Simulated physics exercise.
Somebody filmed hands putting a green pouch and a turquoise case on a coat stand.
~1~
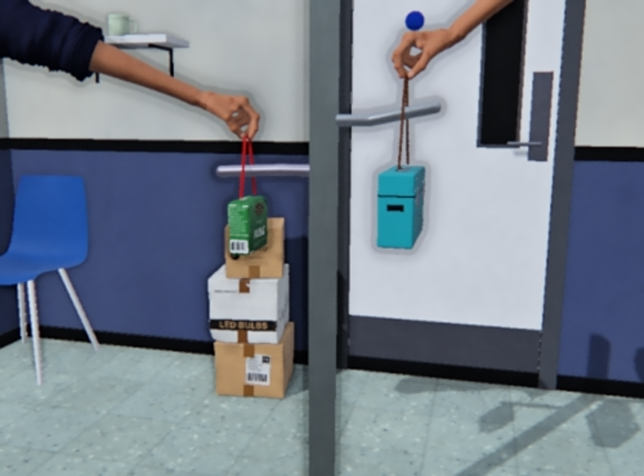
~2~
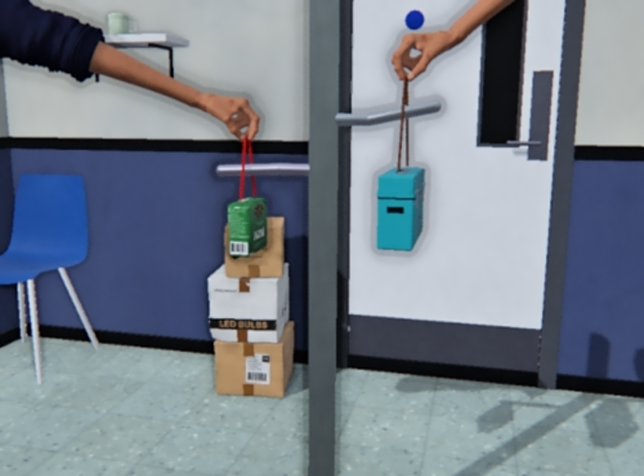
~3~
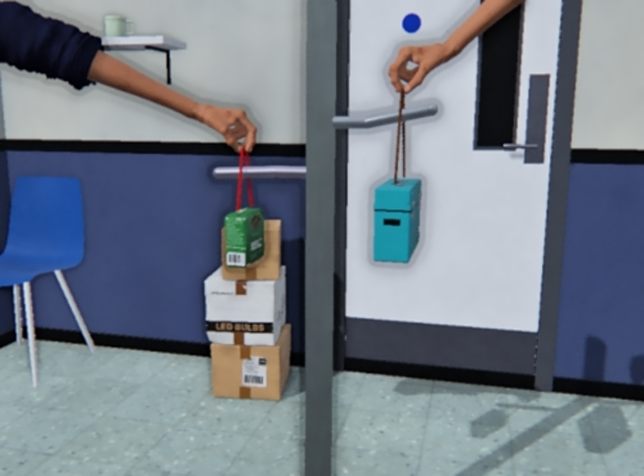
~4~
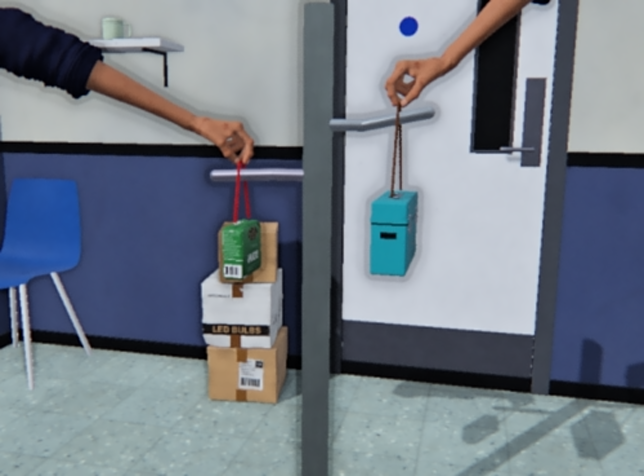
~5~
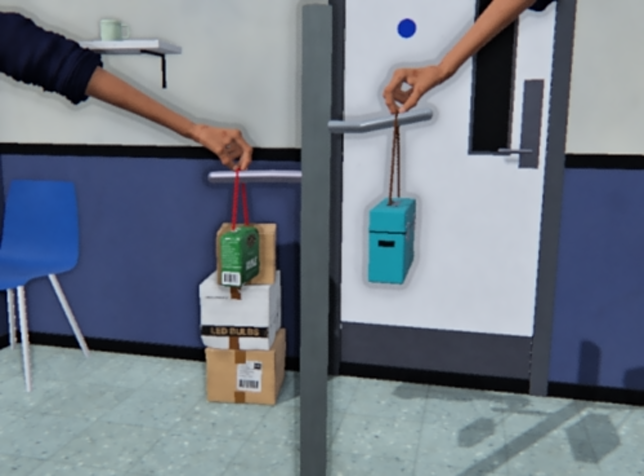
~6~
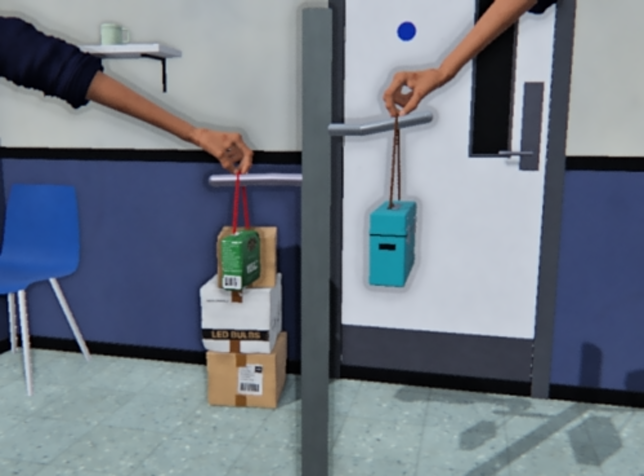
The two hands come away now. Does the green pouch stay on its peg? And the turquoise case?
The green pouch - yes, it stays; the turquoise case - yes, it stays.
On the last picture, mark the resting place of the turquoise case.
Near (366, 249).
Then, 0.42 s after the last picture, green pouch hanging near (240, 261); turquoise case hanging near (382, 246).
Then, 0.94 s after the last picture, green pouch hanging near (241, 261); turquoise case hanging near (347, 247).
At rest, green pouch hanging near (240, 261); turquoise case hanging near (366, 248). The green pouch remains on its peg and the turquoise case stays hanging.
